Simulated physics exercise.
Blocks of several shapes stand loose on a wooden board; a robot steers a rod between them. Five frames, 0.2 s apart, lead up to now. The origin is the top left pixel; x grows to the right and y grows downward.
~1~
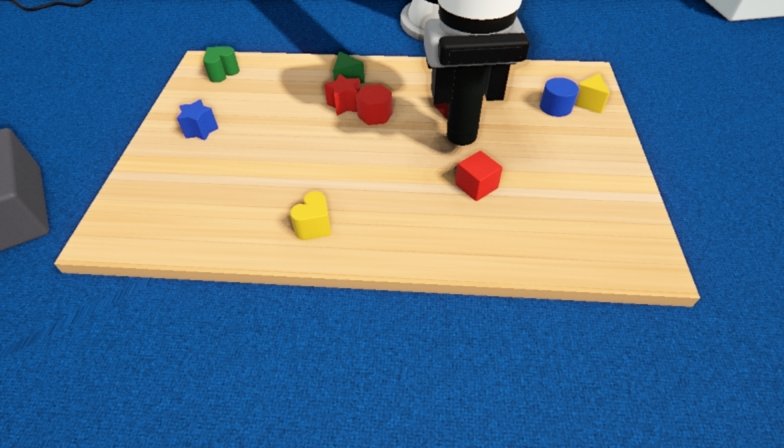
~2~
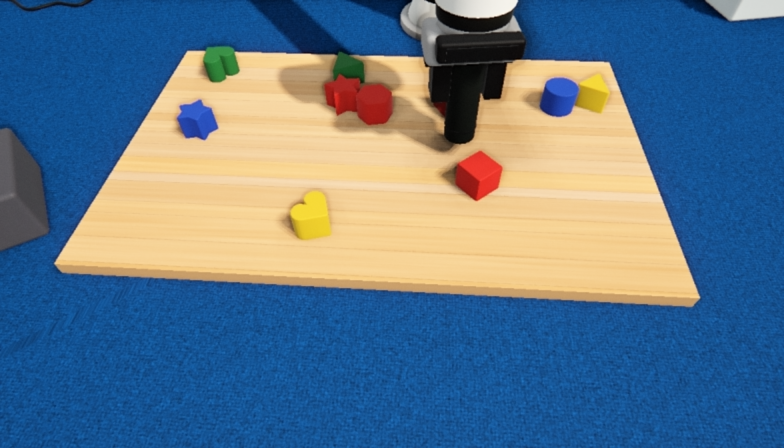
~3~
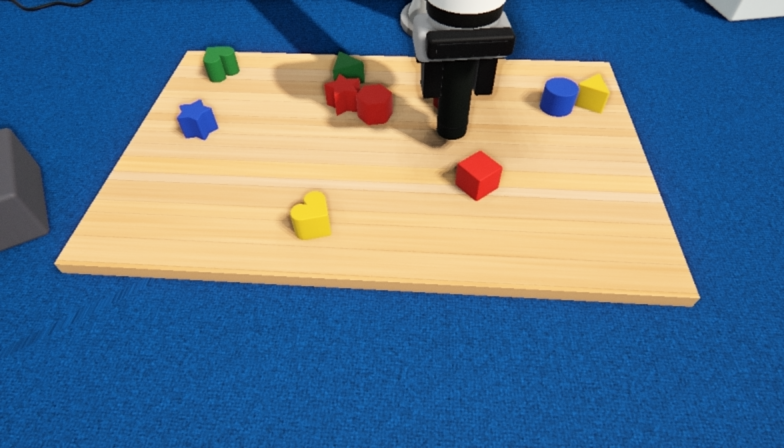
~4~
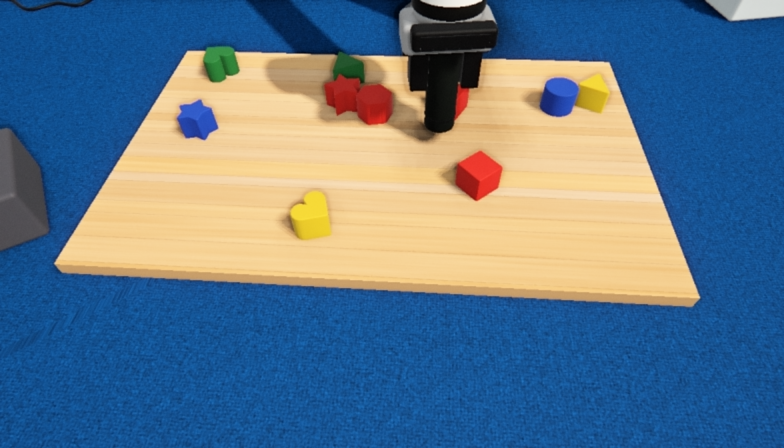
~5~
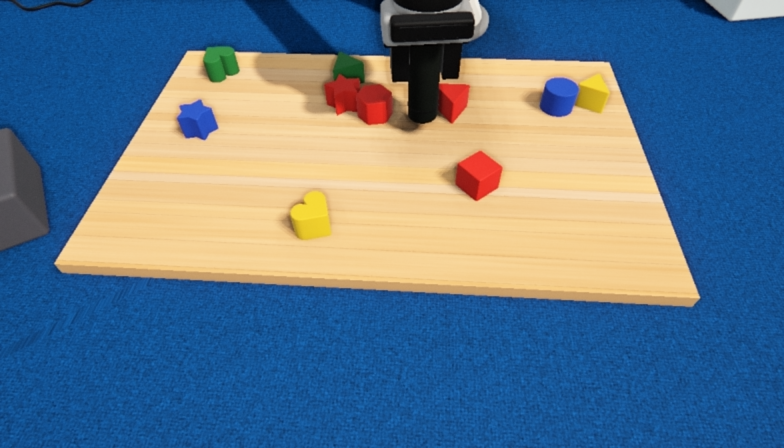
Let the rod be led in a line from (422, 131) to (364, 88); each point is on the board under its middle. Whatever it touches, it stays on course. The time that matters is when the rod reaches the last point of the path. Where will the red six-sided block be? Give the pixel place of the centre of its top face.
Its top face will be centred at roughly (351, 88).
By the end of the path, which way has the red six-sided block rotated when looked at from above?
Its spin: Anticlockwise.
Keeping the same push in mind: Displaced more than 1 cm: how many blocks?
The result: Two blocks.
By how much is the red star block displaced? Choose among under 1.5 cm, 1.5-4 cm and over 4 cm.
It gets moved 1.5 to 4 cm.
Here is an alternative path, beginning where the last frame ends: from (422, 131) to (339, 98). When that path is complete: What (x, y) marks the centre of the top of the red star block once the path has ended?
It will likely be found at (283, 68).
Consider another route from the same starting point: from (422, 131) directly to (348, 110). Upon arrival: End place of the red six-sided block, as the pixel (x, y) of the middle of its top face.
(322, 79)
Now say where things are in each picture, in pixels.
In the first frame, rod's lower end (462, 137); red star block (343, 84); green triangular block (345, 61); red six-sided block (374, 94); red triangular block hidden.
In the second frame, rod (459, 135); blocks still.
In the third frame, rod (451, 131); blocks still.
In the fourth frame, rod (439, 124); blocks still.
In the fifth frame, rod (422, 115); red star block (343, 84); green triangular block (345, 61); red six-sided block (374, 94); red triangular block (453, 90).
On the path given first. One third of the way, rod (401, 100); red six-sided block (371, 93).
Two thirds of the way, rod (381, 86); red star block (325, 84), turned 15° clockwise; red six-sided block (353, 88), turned 50° anticlockwise.
At the end, rod (363, 72); red star block (322, 84); green triangular block (344, 59), turned 10° anticlockwise; red six-sided block (351, 88), turned 60° anticlockwise; red triangular block still.
